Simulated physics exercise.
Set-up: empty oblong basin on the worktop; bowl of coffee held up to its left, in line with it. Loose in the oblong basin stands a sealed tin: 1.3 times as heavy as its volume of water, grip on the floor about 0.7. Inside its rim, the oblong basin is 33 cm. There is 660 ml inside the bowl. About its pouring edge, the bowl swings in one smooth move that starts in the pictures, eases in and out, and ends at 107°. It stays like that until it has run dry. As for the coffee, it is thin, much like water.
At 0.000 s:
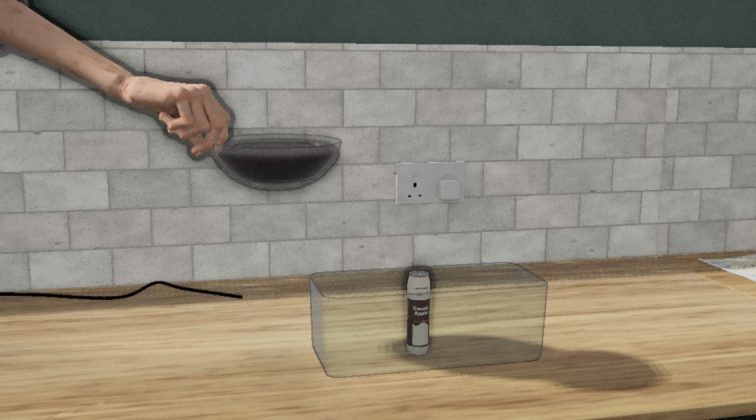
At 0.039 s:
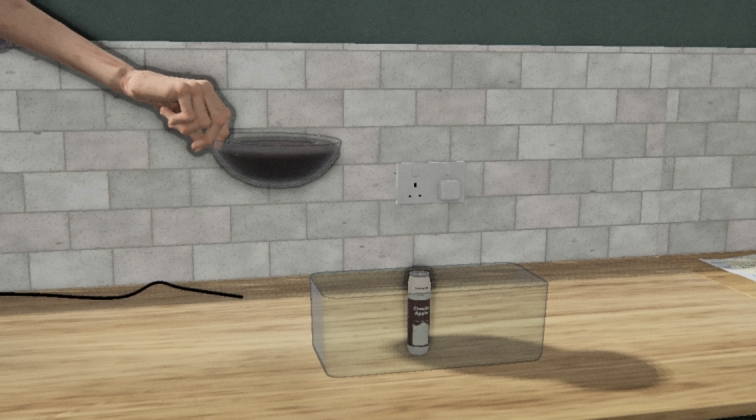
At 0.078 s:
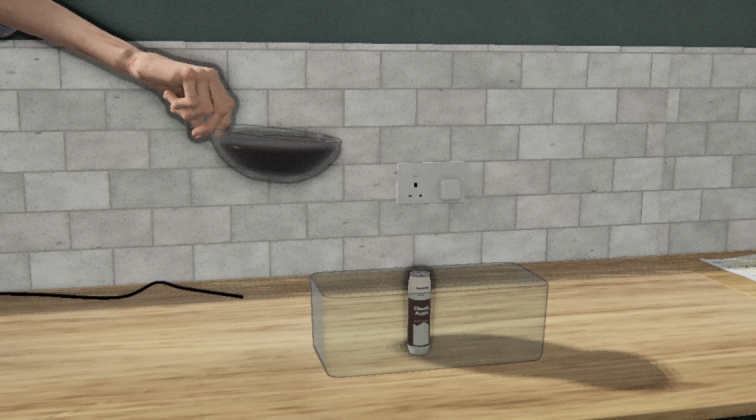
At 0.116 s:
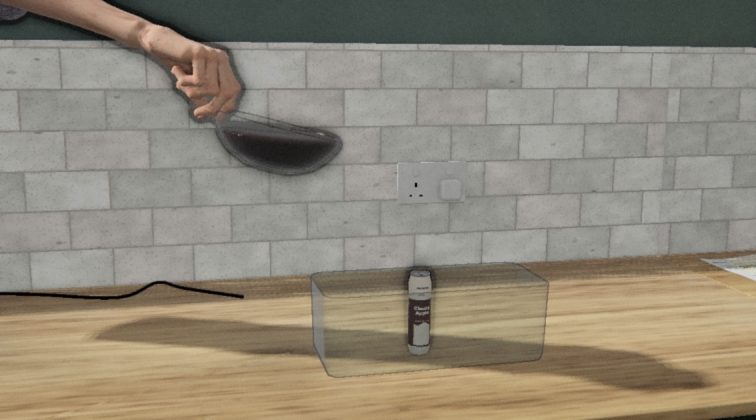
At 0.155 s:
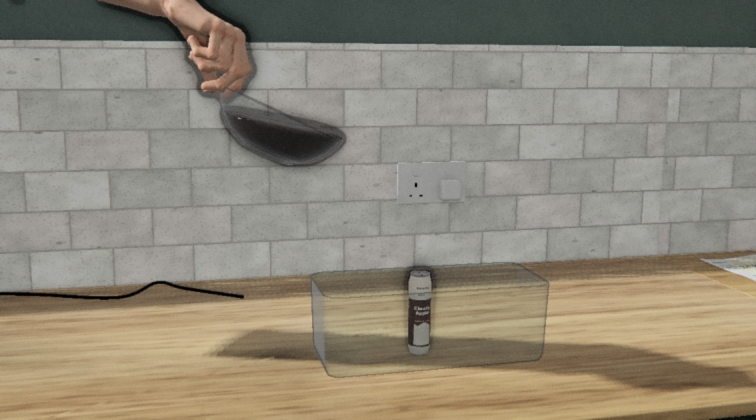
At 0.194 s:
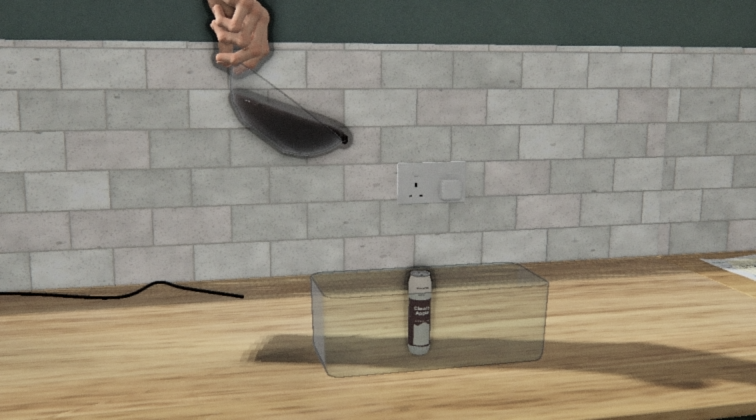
Glass bowl of dark coffee tilting steadily rightward as a hand raises its left side above an oblong basin holding a small tin.
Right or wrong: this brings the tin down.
Wrong, the tin stays up.
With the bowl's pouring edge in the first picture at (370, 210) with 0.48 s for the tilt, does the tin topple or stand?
It does not tip.
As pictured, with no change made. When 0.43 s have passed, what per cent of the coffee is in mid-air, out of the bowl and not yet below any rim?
Roughly 90 %.
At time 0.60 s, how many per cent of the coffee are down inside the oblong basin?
About 94 %.
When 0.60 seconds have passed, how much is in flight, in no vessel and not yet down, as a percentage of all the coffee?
Near 6 per cent, I'd say.
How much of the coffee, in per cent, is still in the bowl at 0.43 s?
7 %.
Then, 0.43 s in, the tilt is 104° and 7 per cent is still to pour; the tin stands where it began.
Then, 0.60 s in, the tilt is 107° and 0 per cent is still to pour; the tin stands where it began.
Then, 0.78 s in, the tilt is 107° and 0 per cent is still to pour; the tin stands where it began.
Then, 0.98 s in, the tilt is 107° and 0 per cent is still to pour; the tin stands where it began.
Finally, the tin stands where it began.
